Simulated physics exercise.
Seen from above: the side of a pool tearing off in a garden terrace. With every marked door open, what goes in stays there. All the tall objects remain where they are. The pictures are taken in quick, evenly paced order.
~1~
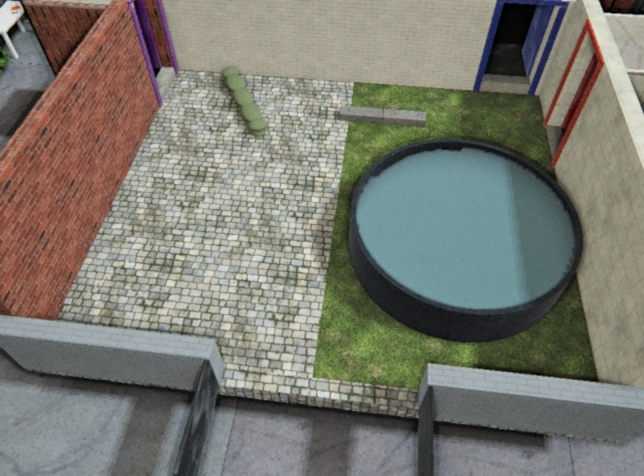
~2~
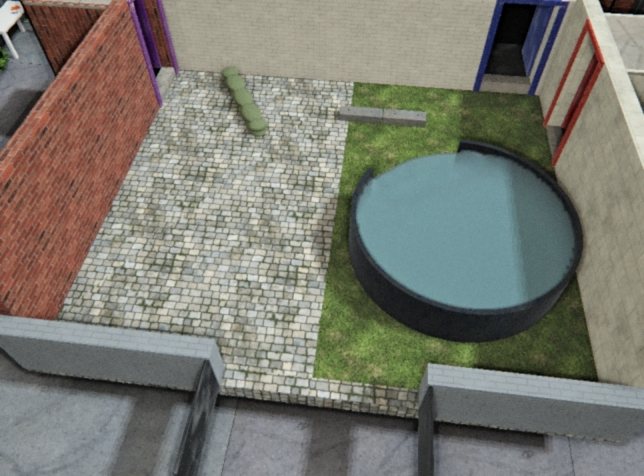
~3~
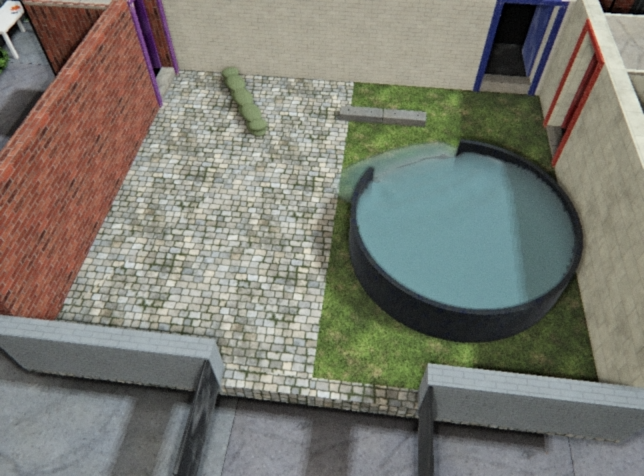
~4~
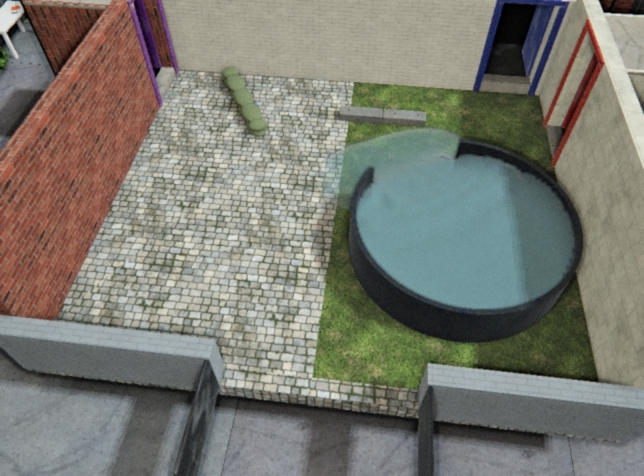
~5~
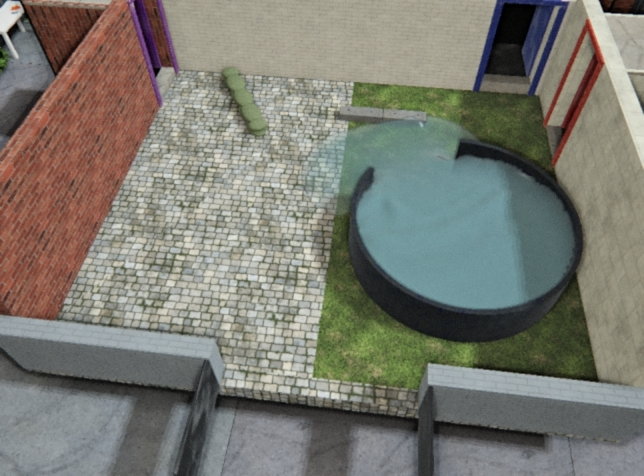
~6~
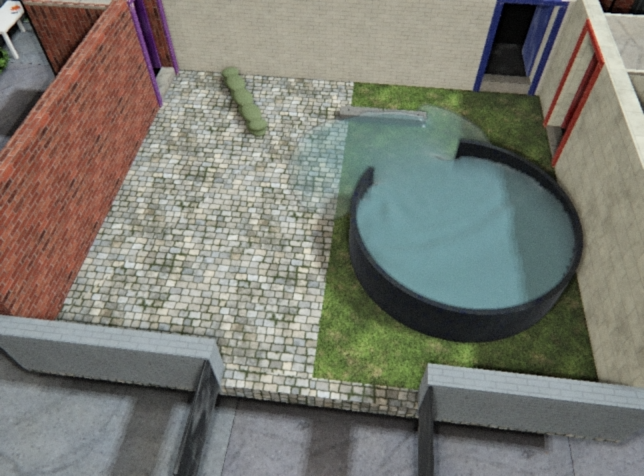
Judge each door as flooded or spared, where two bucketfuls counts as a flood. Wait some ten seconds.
The blue door is spared, the red door is flooded, the purple door is spared.
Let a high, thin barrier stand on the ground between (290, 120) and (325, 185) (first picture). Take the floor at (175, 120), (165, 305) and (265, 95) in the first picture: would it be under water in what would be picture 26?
Lab note - point 1: Inundated; point 2: Parched; point 3: Inundated.
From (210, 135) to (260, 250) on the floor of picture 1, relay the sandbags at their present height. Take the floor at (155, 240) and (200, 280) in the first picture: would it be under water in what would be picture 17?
Unflooded, unflooded.
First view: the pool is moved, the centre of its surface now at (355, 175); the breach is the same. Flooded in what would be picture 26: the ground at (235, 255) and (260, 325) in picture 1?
Result: Spared; spared.
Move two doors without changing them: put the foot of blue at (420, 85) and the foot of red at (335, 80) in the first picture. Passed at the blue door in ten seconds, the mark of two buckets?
The blue one falls short.
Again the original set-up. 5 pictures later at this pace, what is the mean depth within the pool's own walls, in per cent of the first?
Close to 76 %.
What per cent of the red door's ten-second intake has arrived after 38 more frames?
Approximately 20 per cent.
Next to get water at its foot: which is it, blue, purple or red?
The blue door.
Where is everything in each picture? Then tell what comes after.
In the first picture, still water in the round pool at (463, 219).
In the second picture, water pours out on the round pool's far side and has run to a hidden place.
In the third picture, the front is at a hidden place, out from the gap on the round pool's far side.
In the fourth picture, water pours out on the round pool's far side and has run to (453, 136).
In the fifth picture, the front is at (446, 122), out from the gap on the round pool's far side.
In the sixth picture, the front is at (309, 134), out from the gap on the round pool's far side.
A moment on, water covers 30 % of the floor; the blue door not reached, the red door not reached, the purple door not reached.
Next, water covers 45 % of the floor; the blue door wet at the sill, nothing in, the red door not reached, the purple door not reached.
Then, water covers 60 % of the floor; the blue door wet at the sill, nothing in, the red door under two buckets in, the purple door wet at the sill, nothing in.
Later, water covers 85 % of the floor; the blue door wet at the sill, nothing in, the red door over two buckets in, the purple door wet at the sill, nothing in.
In the end, water covers 95 % of the floor; the blue door wet at the sill, nothing in, the red door far over two buckets in, the purple door wet at the sill, nothing in.
